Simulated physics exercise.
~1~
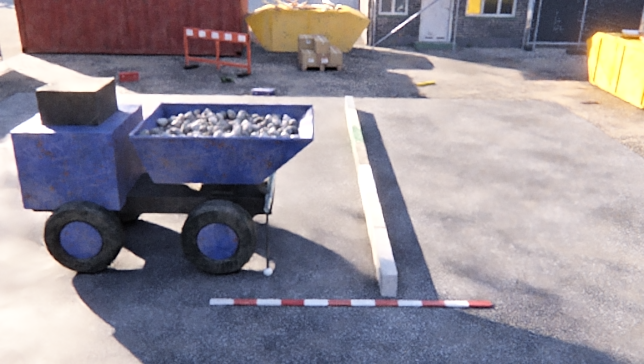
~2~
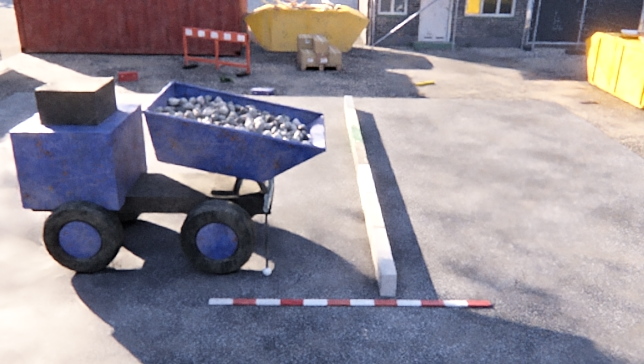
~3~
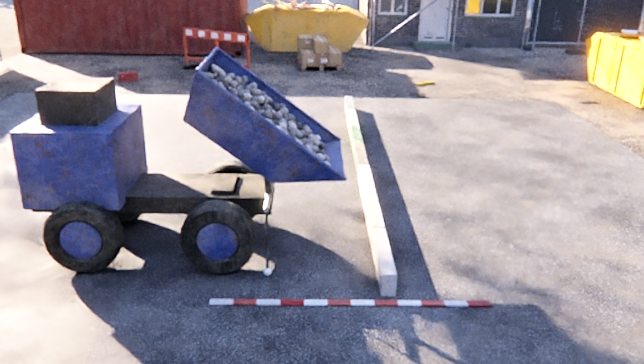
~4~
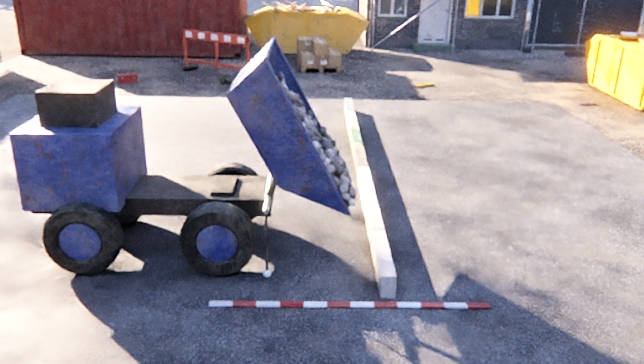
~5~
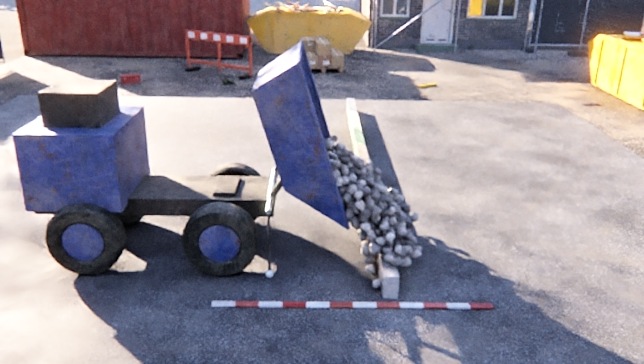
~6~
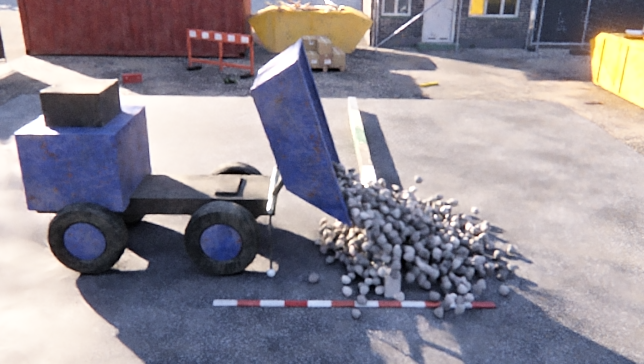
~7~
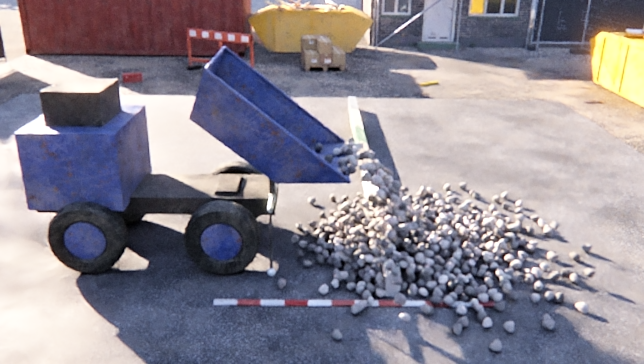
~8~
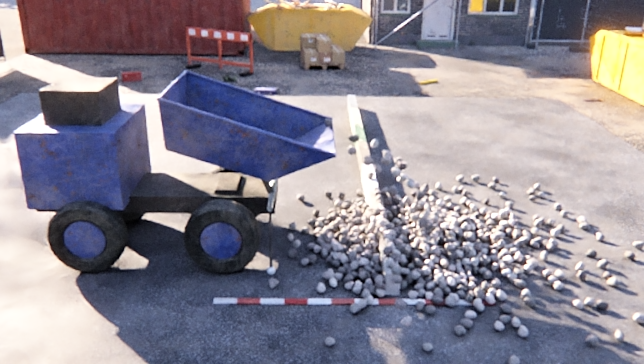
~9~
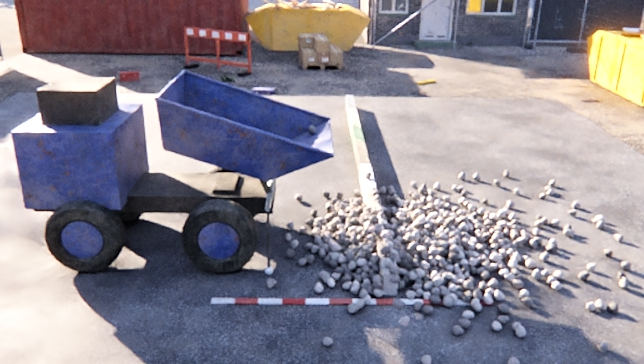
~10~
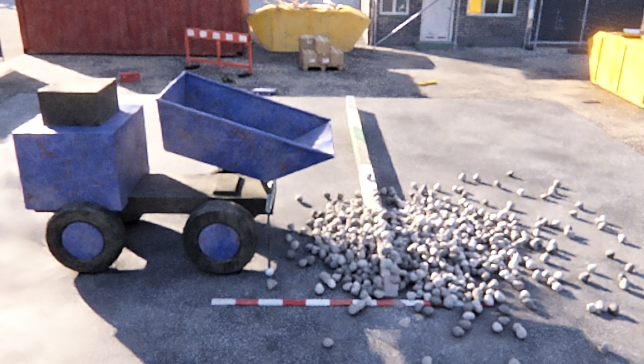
The footage shows a small blue dumper tipping its body forward until grey stones pour out to the right, piling up and spreading across a low kerb. The emptied body swings partway back and stays tilted, while the scattered stones settle on both sides, mostly beyond the kerb.
